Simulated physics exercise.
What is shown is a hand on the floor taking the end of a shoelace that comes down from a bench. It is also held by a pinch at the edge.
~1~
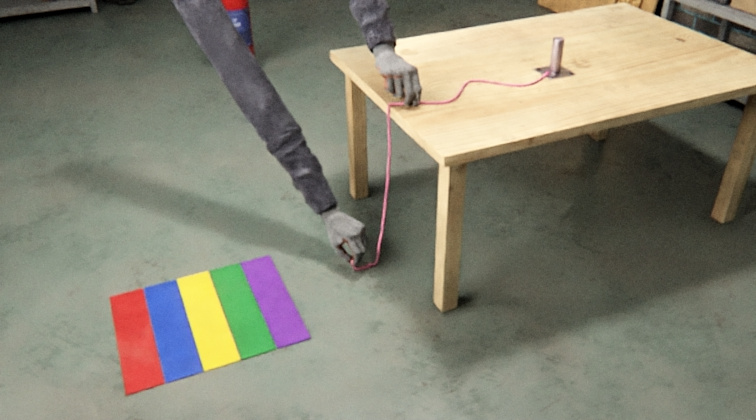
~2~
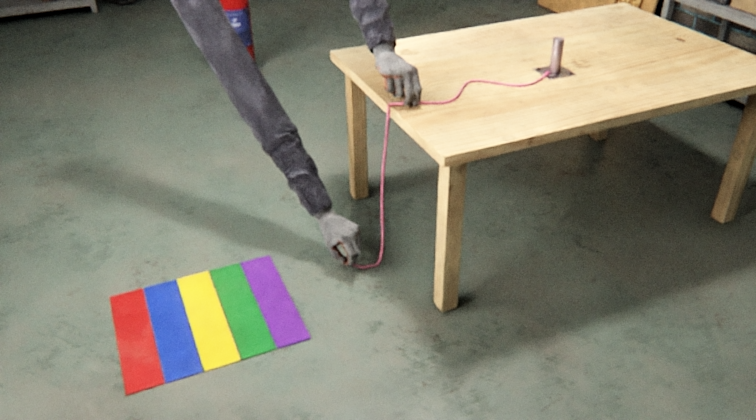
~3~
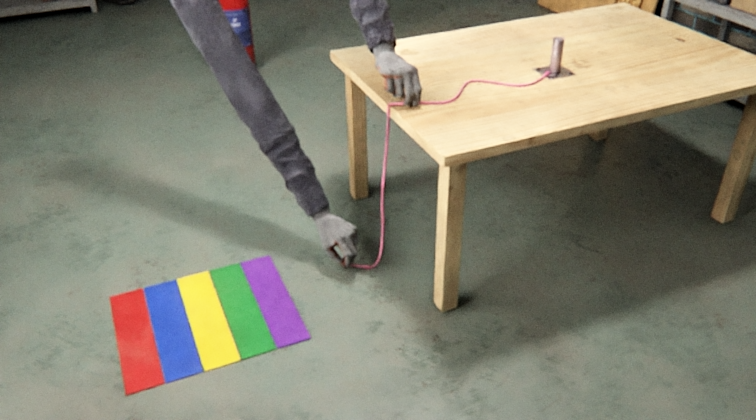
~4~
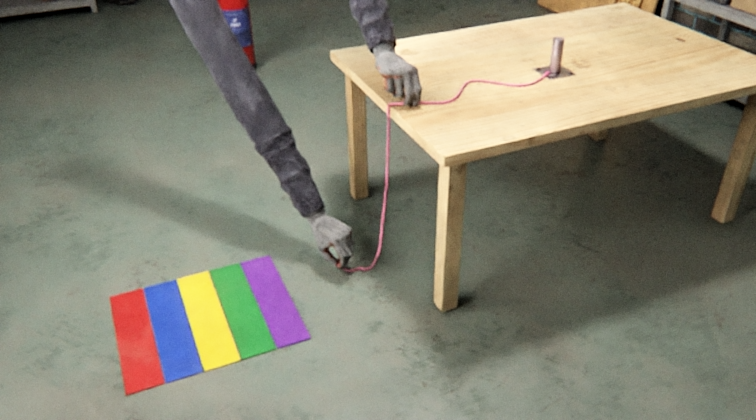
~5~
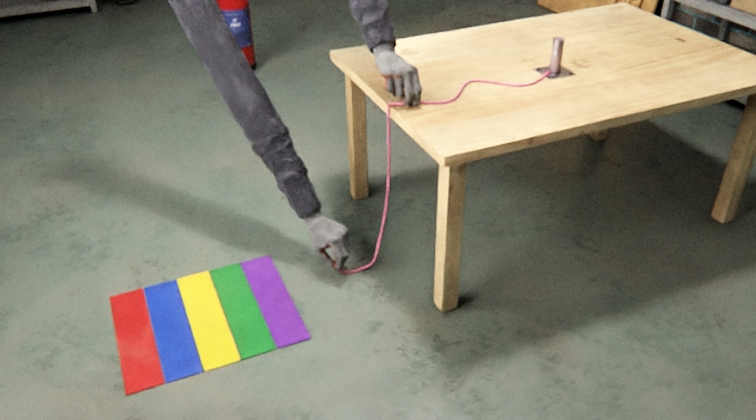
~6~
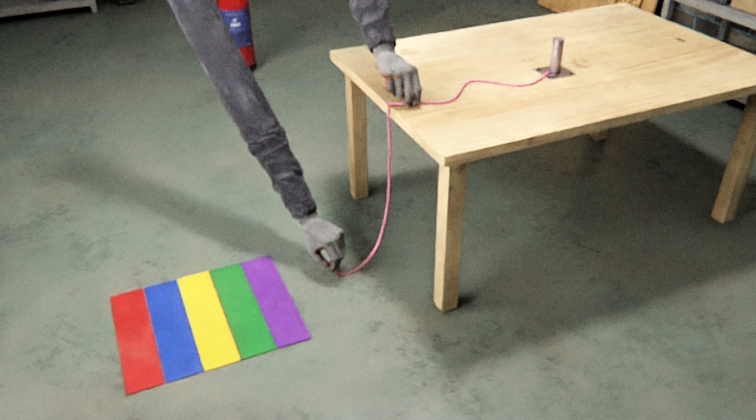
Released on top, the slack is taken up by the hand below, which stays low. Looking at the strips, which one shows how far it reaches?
The yellow strip shows it.
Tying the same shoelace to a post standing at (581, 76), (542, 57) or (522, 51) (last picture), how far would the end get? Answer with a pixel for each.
Per try, approx.: (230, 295); (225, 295); (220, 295).
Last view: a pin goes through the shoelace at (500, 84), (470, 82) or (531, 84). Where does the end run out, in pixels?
It ends up near (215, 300) the first time, (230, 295) the second and (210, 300) the third.
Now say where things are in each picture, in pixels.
In the first frame, end (352, 261); purple (287, 326); green (252, 337); yellow (217, 347); blue (180, 358); red (141, 370).
In the second frame, end (347, 262); shoelace through (533, 83) (469, 82) (431, 103) (387, 132) (382, 196) (382, 250).
In the third frame, end (344, 263).
In the fourth frame, end (339, 265); shoelace through (533, 83) (469, 82) (431, 103) (389, 133) (386, 196) (379, 250).
In the fifth frame, end (335, 266).
In the sixth frame, end (330, 267); shoelace through (533, 83) (469, 82) (431, 103) (389, 132) (388, 195) (375, 250).
Soon after, end near (259, 286); over purple.
After that, end near (225, 296); over green.
At the stop, end near (204, 302); over yellow. It gets as far as the yellow strip.
